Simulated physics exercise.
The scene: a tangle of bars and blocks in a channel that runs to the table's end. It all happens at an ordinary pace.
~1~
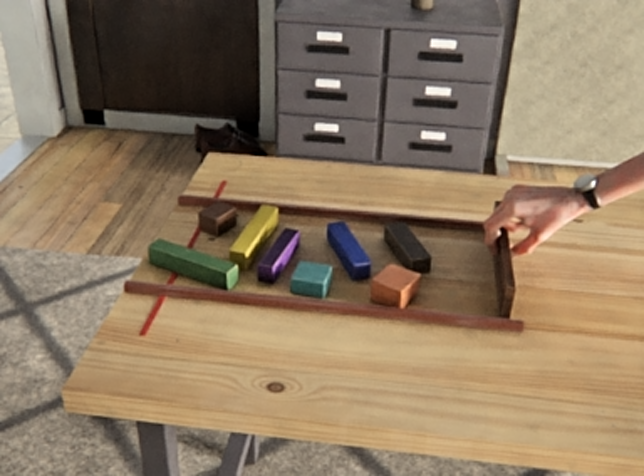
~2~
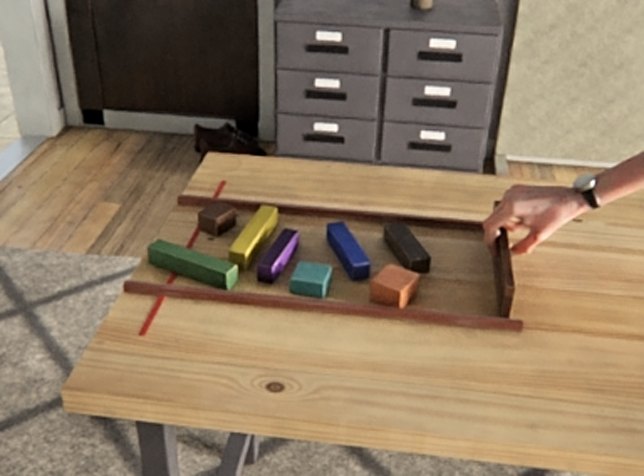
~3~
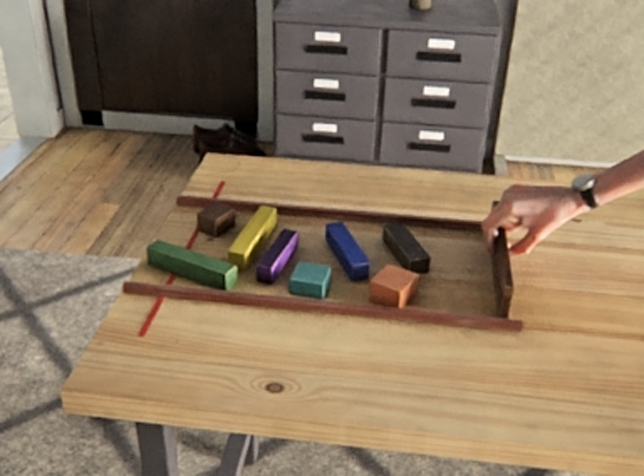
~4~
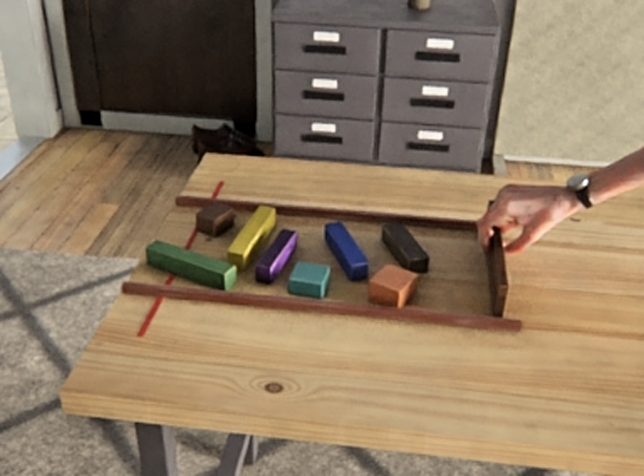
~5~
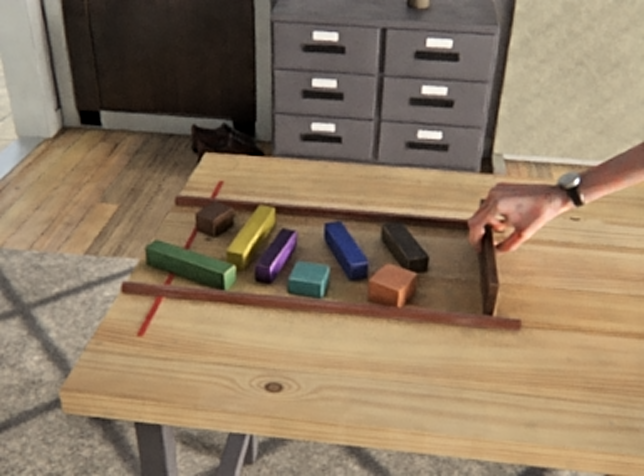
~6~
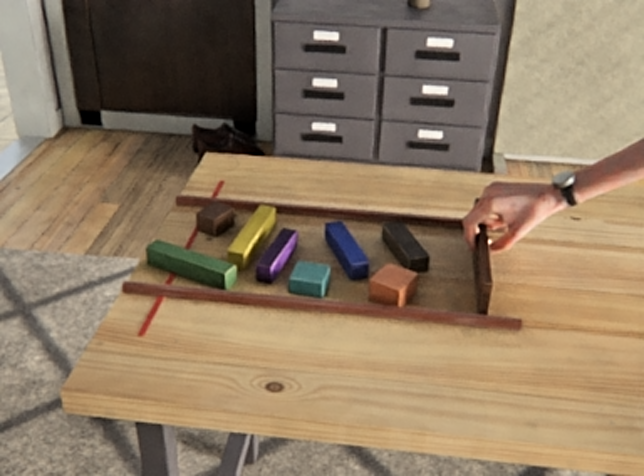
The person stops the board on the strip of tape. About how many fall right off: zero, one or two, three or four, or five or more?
Outcome: The number that fall off is five or more.
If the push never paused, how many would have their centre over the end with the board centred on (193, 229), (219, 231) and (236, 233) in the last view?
It would be 5, 1 and 1.
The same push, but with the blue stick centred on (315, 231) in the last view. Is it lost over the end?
From there it is kept.
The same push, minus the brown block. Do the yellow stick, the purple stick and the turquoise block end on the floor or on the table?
The yellow stick comes down, the purple stick falls, the turquoise block comes down.
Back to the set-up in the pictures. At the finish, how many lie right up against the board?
In contact: 2.
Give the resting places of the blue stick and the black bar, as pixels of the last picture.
Near (158, 235) and (184, 227).
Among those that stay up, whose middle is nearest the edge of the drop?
Foremost is the blue stick.
Early on, none off yet; green bar at rest near (191, 265); brown block at rest near (215, 219); yellow stick at rest near (253, 236).
A while later, none off yet; green bar travelled a little near (156, 259); brown block moving near (208, 217); yellow stick travelled a little near (216, 229).
Finally, the number that fall off is five or more; lost, turquoise block, purple stick, yellow stick, brown block and green bar.
